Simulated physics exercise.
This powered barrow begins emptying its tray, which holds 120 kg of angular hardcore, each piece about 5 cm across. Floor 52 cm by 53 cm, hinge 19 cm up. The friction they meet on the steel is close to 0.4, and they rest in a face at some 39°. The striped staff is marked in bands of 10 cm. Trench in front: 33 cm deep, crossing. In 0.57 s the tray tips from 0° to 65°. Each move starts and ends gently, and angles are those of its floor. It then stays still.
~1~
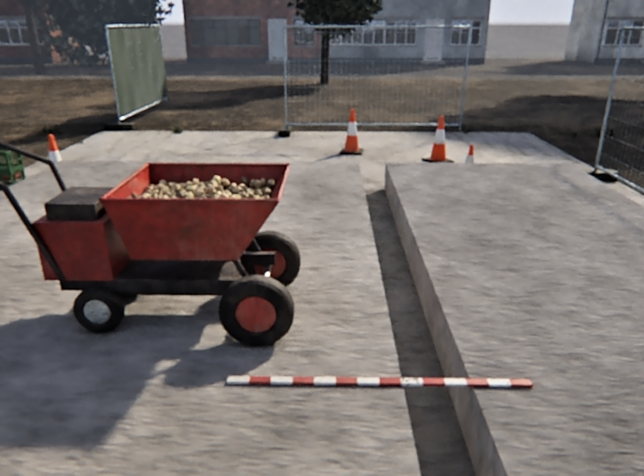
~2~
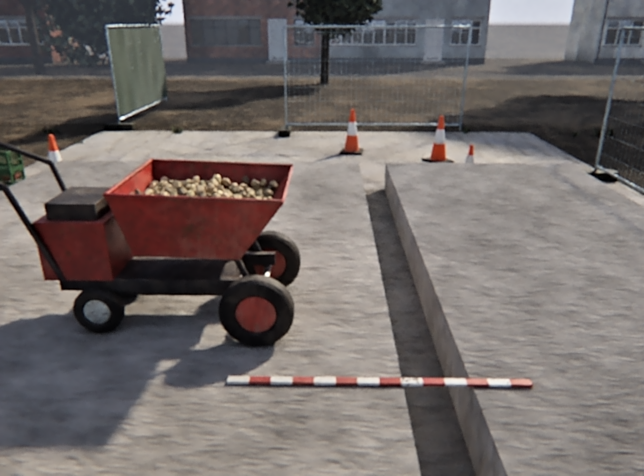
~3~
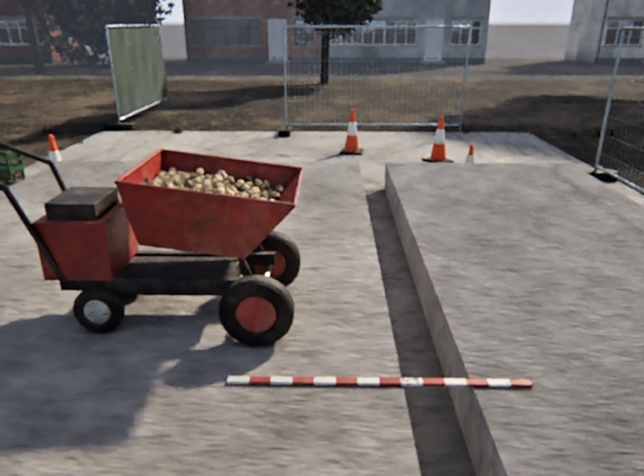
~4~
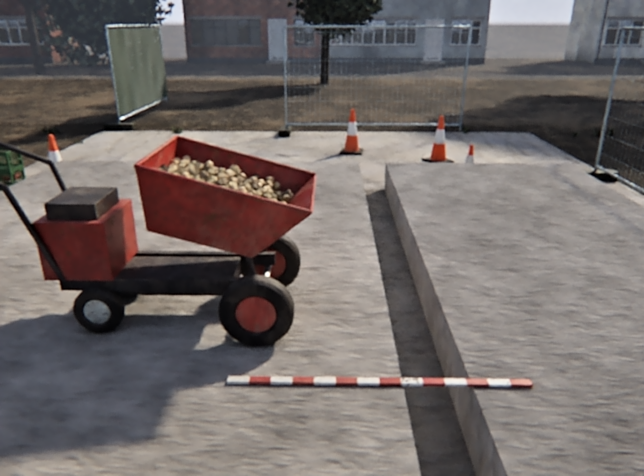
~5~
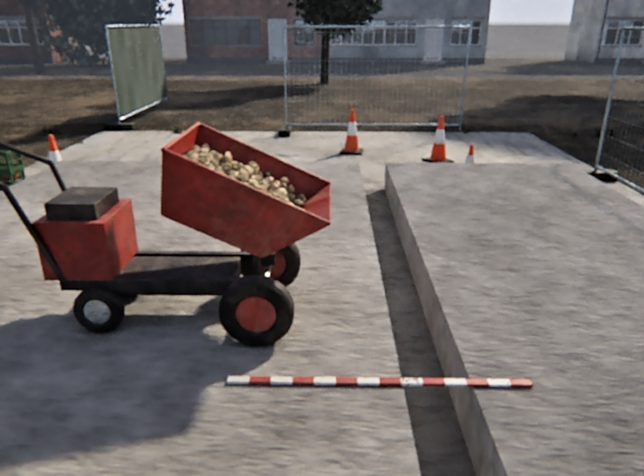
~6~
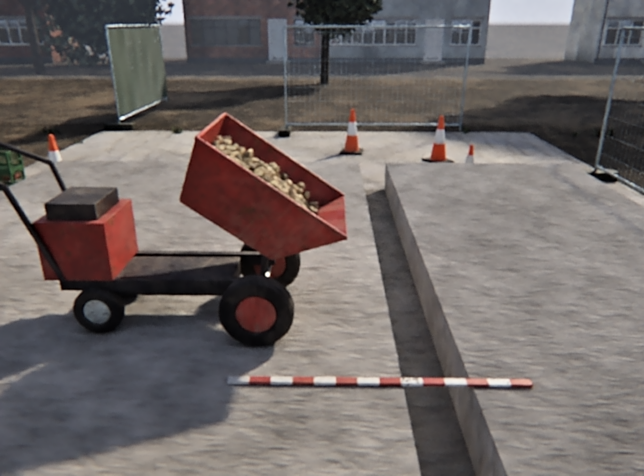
A red powered barrow tilting its stone-filled tray forward to the right, beside a trench, with traffic cones and fencing behind.
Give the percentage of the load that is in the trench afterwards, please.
Near 48 per cent of the load.
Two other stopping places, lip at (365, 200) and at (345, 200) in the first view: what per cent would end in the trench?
I'd say some 5 per cent and some 10 per cent.
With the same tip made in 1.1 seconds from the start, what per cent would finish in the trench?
About 40 percent, I'd say.
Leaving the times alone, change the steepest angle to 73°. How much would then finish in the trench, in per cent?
Trench share: Approx. 70%.
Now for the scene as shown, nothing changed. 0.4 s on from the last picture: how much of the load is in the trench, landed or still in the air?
By that moment, roughly 10 per cent of the load.
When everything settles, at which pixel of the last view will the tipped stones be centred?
The resting stones are centred at roughly (425, 351).
Then, 0.1 s after the last picture the floor is at 55°, 100 % in the tray; the foremost stones are at (344, 246).
Then, 0.4 s after the last picture the floor is at 65°, 87 % in the tray, 3 % short of the trench, 10 % in the trench; the foremost stones are at (434, 315).
Then, 0.7 s after the last picture the floor is at 65°, 42 % in the tray, 3 % short of the trench, 39 % in the trench, 16 % past the trench; the foremost stones are at (555, 325).
Then, 2.7 s after the last picture the floor is at 65°, 35 % in the tray, 2 % short of the trench, 48 % in the trench, 15 % past the trench; the foremost stones are at (631, 305).
